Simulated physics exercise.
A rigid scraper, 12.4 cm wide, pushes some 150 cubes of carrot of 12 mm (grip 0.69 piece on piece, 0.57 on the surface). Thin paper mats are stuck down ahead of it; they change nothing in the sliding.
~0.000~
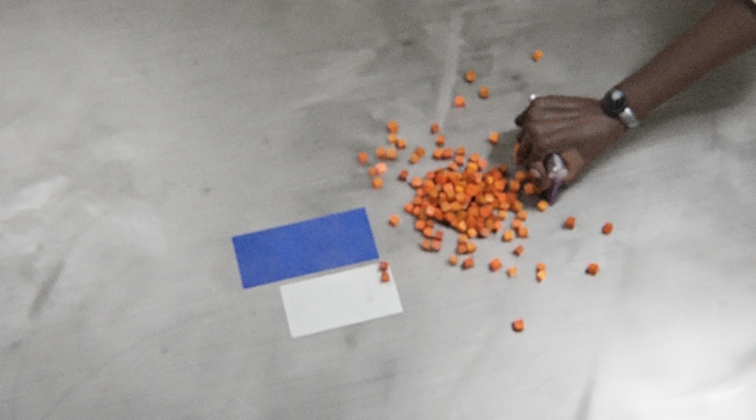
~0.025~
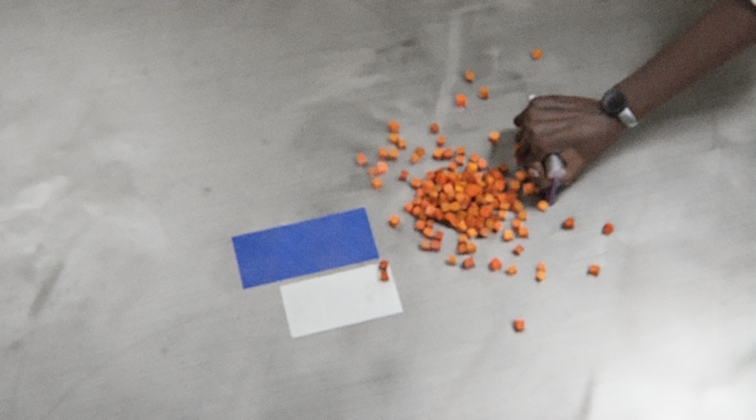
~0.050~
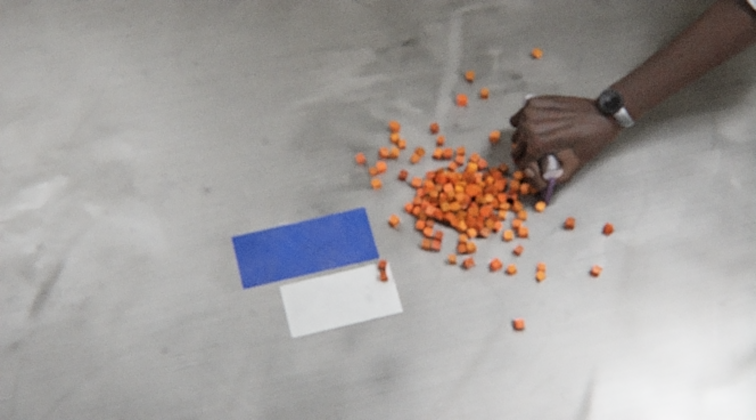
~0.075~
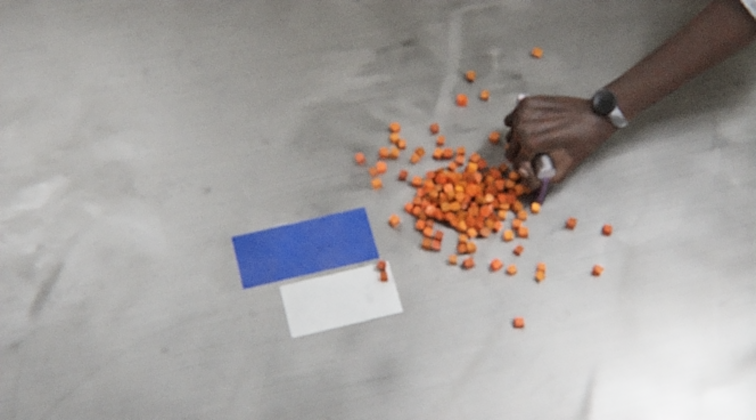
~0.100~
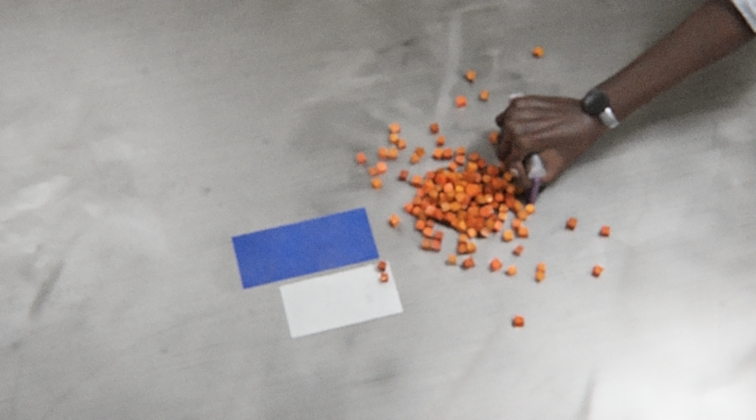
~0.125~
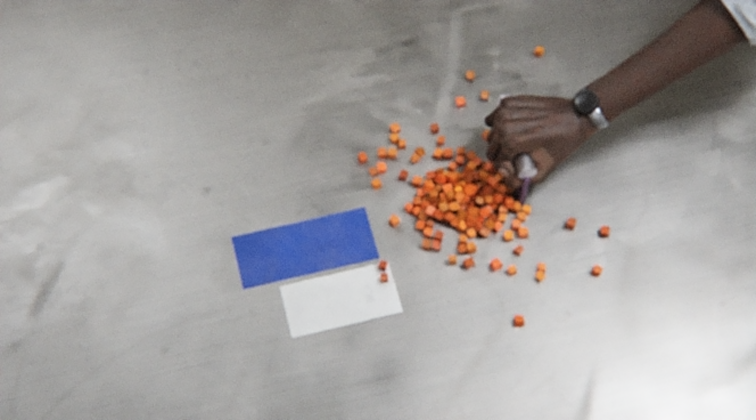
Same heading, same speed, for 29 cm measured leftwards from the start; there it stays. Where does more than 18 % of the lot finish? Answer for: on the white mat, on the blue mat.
White mat: Under, blue mat: Under.
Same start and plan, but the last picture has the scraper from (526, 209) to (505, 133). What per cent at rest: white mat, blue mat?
White mat 15, blue mat 15.
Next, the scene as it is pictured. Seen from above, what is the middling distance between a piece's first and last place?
About 10 cm.
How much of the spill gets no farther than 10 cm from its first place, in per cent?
Roughly 50 per cent.
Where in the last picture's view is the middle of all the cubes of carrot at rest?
Near (380, 218).
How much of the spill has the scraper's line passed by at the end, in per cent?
Roughly 60 per cent.
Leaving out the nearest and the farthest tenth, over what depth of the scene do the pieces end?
Roughly 22 cm.
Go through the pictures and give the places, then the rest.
The first picture shows scraper from (556, 183) to (534, 108); moved 0.0 cm; 0 pieces shifted; middle of the spill at (473, 190); white mat at (341, 299); blue mat at (305, 248).
The second picture shows scraper from (555, 183) to (532, 108); moved 0.2 cm; 0 pieces shifted; middle of the spill at (473, 190).
The third picture shows scraper from (551, 183) to (529, 108); moved 0.6 cm; 7 pieces shifted; middle of the spill at (473, 190).
The fourth picture shows scraper from (544, 183) to (523, 108); moved 1.5 cm; 15 pieces shifted; middle of the spill at (473, 190).
The fifth picture shows scraper from (535, 183) to (514, 108); moved 2.6 cm; 25 pieces shifted; middle of the spill at (472, 190).
The sixth picture shows scraper from (525, 183) to (504, 108); moved 3.9 cm; 36 pieces shifted; middle of the spill at (471, 189); white mat at (341, 299); blue mat at (305, 248). Its speed is about 0.52 m/s, heading 15 degrees away from the viewer.
After 0.39 s, scraper 18 cm from its start, spill 23 cm wide; off the mats 100 %.
Then, at 0.66 s, scraper 30 cm from its start, spill 26 cm wide; blue mat 5 %, off the mats 95 %.
After 0.89 s, scraper 30 cm from its start, spill 26 cm wide; blue mat 5 %, off the mats 95 %.
At rest (1.6 s), white mat 0 %, blue mat 5 %, off the mats 95 %.
